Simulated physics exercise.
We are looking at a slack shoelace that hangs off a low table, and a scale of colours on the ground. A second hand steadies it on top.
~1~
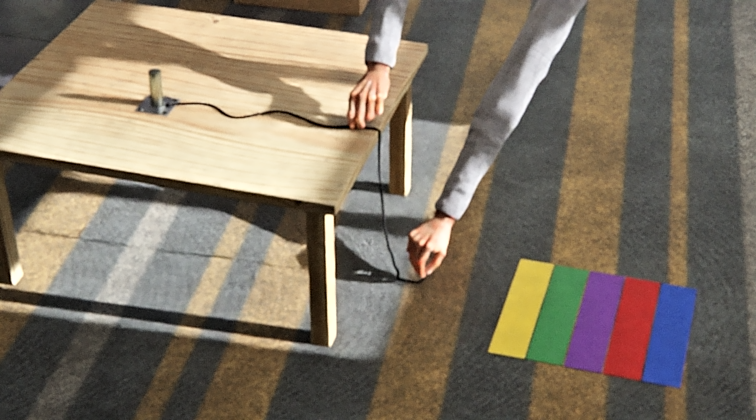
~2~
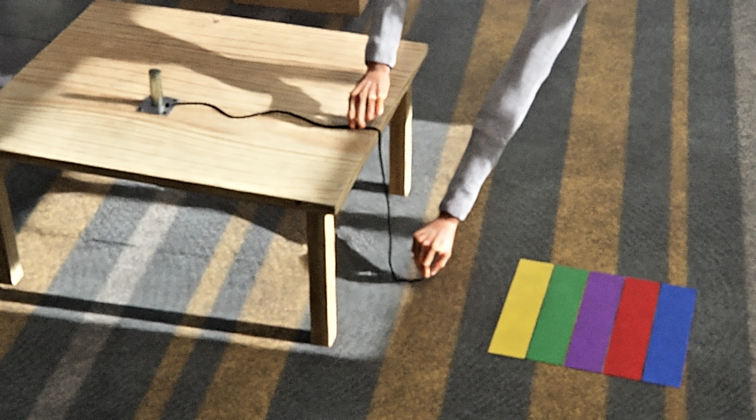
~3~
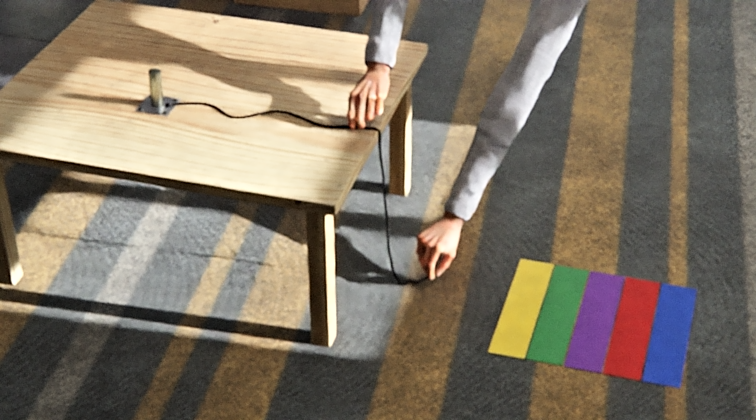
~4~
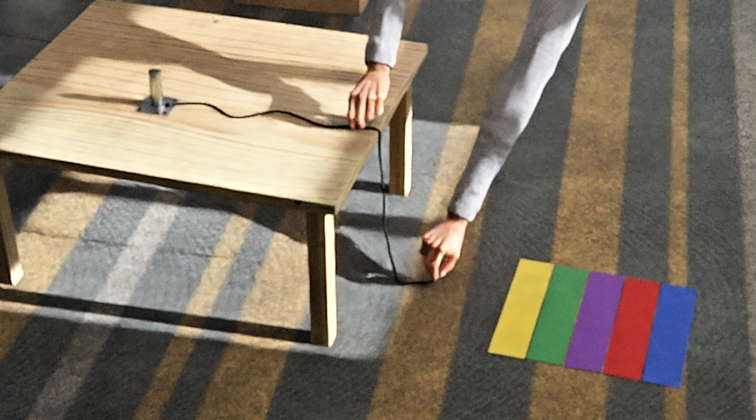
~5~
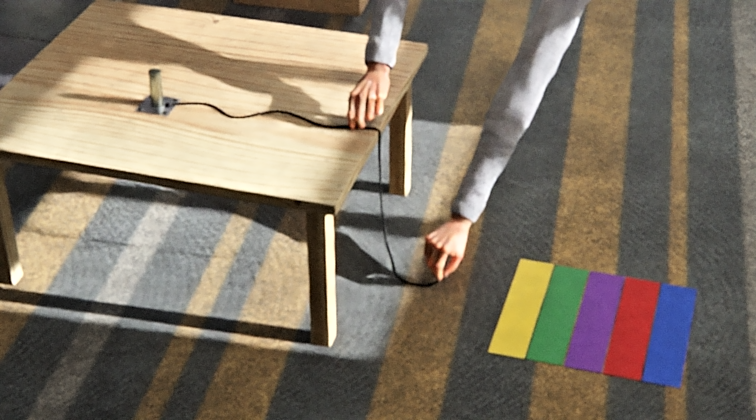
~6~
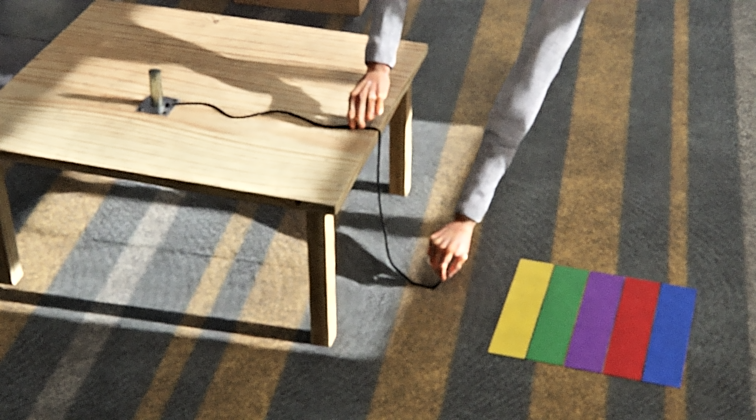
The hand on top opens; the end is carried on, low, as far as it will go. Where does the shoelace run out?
It gets as far as the green strip.
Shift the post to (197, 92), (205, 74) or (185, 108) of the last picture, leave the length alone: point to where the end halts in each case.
The places are (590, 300), (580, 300) and (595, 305).
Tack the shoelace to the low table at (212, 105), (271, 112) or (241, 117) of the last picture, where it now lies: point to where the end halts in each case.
Try by try, around (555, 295), (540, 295) and (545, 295).
Early on, end near (502, 286); short of the strips.
Midway, end near (538, 293); over yellow.
At the end of the slack, end near (558, 296); over green. The green one.
